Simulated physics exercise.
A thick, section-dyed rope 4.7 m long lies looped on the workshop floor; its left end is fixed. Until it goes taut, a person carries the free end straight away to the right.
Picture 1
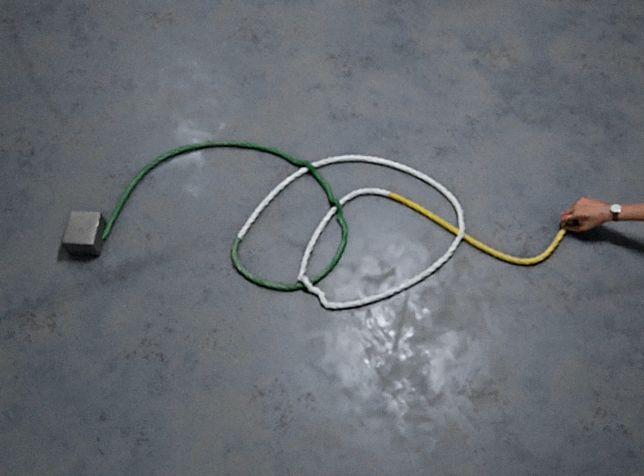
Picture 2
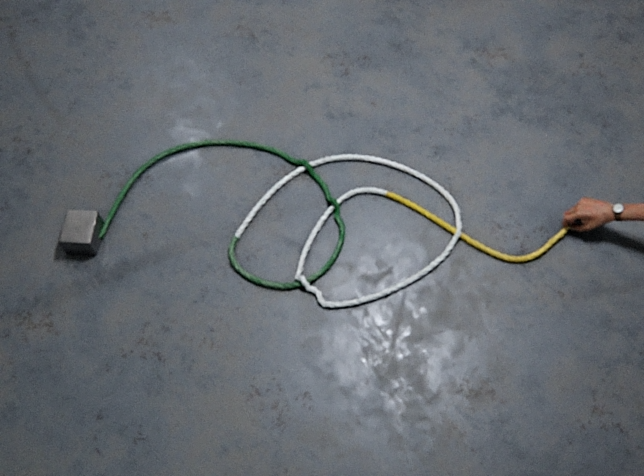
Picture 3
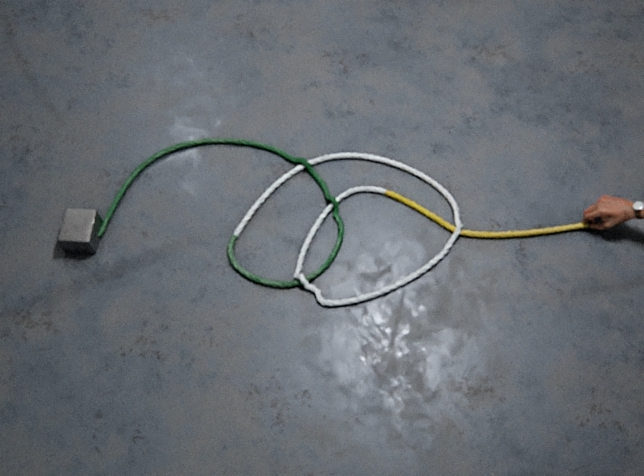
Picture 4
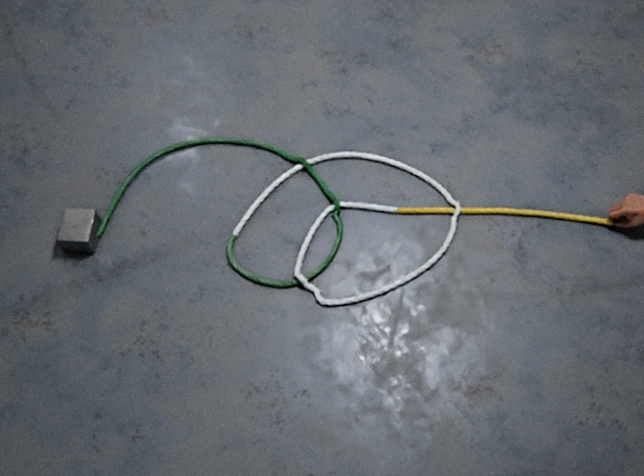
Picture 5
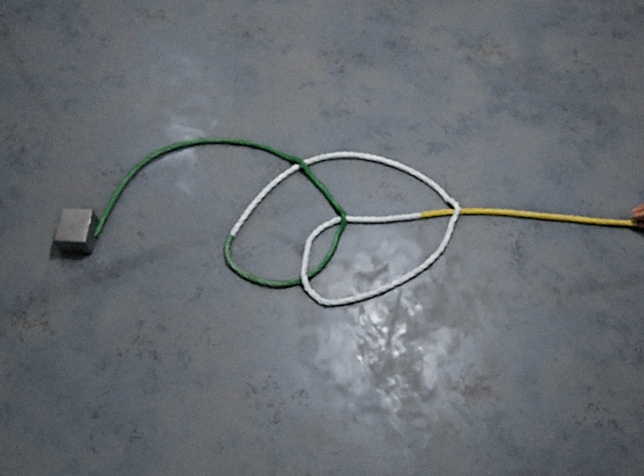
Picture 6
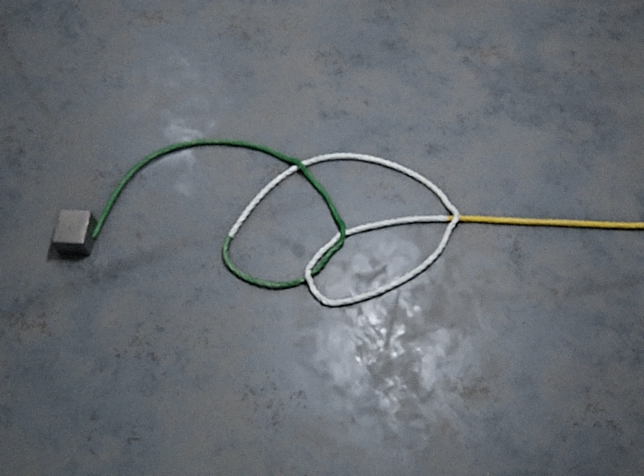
The footage shows a green, white and yellow rope looped on a floor beside a small grey block, as a hand pulls the yellow end rightward out of view, straightening that section and drawing the inner white curve flatter.
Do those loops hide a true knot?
I expect the rope will stay tangled.
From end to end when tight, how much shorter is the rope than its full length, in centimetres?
Measured value: Around 20 cm.
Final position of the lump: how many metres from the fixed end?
About 1.4 m from the fixed end.
Next, the ends are 2.6 m apart, loops still 40 cm across.
Then, the ends are 3.4 m apart, loops still 32 cm across.
After that, the ends are 4.2 m apart, loops still 31 cm across.
Later, the ends are 4.5 m apart, loops still 8 cm across.
At the end, the ends are 4.5 m apart, loops still 8 cm across.
